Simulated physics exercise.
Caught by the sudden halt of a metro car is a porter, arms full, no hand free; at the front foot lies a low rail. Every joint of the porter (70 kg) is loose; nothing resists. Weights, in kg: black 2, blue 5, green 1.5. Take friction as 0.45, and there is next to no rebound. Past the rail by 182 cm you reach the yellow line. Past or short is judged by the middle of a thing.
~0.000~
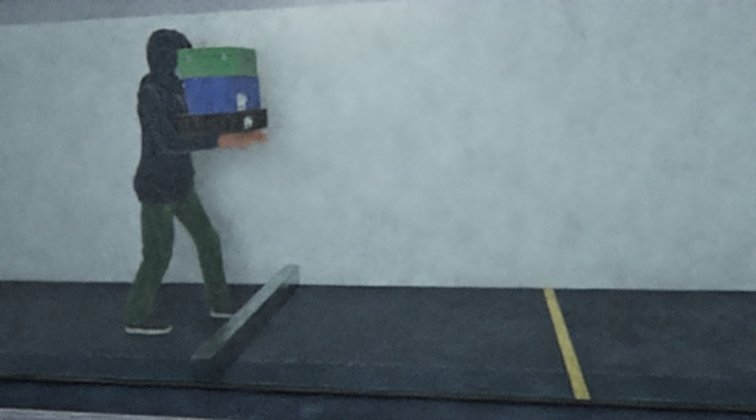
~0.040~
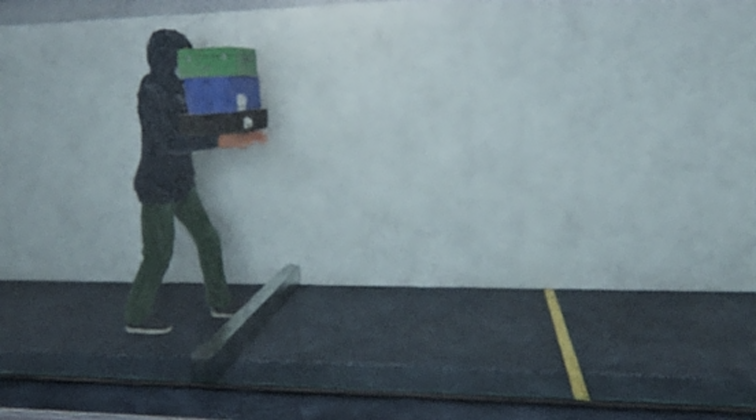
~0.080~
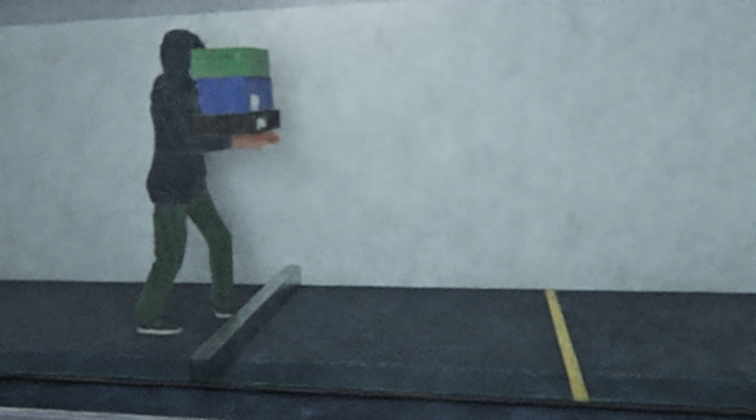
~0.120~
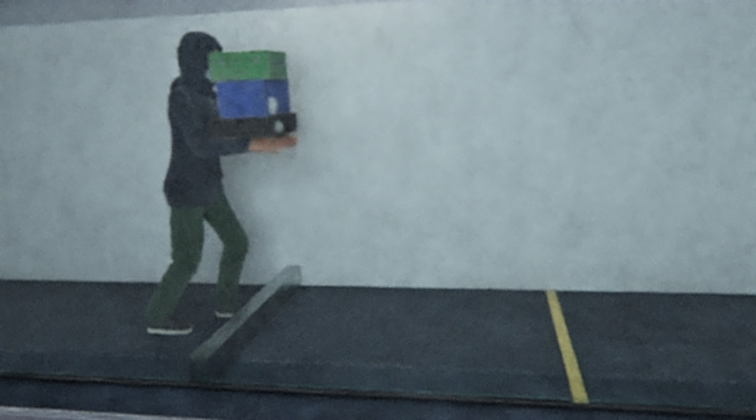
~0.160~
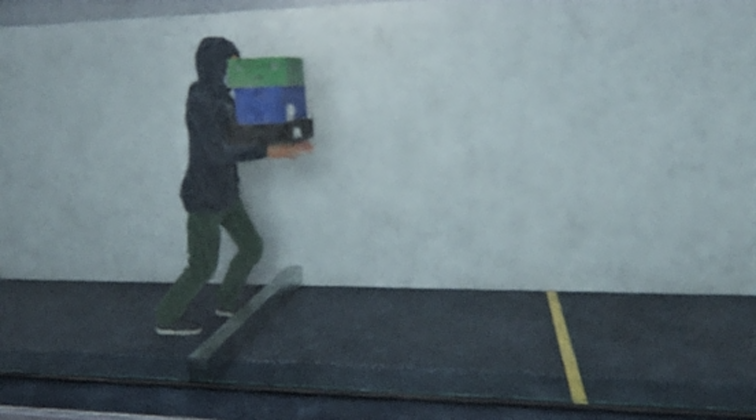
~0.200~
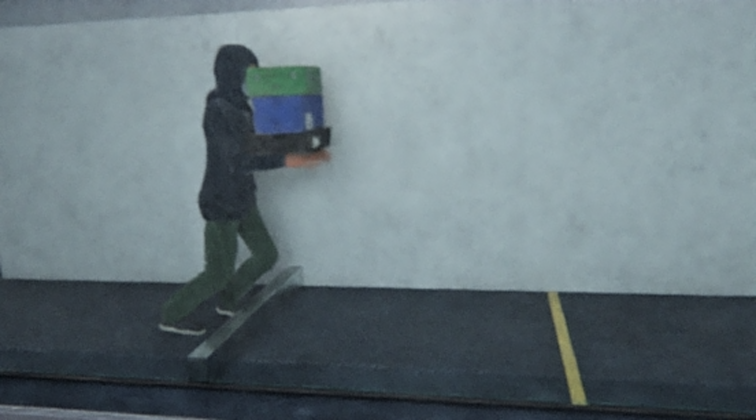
A hooded person holding stacked boxes leans forward to the right behind a low rail.
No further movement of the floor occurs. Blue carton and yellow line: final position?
Beyond.
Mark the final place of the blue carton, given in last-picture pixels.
In the last picture it ends at roughly (600, 314).
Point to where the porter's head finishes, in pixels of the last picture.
The head finishes near (548, 302).
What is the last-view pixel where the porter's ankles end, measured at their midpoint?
Somewhere close to (433, 288).
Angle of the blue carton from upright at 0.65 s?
About 10 degrees.
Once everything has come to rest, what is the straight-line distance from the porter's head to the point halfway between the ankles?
Some 60 cm apart.
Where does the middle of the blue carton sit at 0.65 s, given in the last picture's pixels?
Roughly (517, 299).
After 0.45 s the blue carton is 82 cm short of the yellow line, tilted 20°, near (411, 224) in the last picture's view; the green toolbox 83 cm short of the yellow line, tilted 20°.
After 0.65 s the blue carton is 25 cm short of the yellow line, tilted 10°, near (517, 299) in the last picture's view.
After 0.95 s the blue carton is 15 cm past the yellow line, tilted 95°, near (592, 312) in the last picture's view.
After 1.5 s, black parcel stops short of the yellow line; blue carton crosses the yellow line; porter's head stops short of the yellow line.
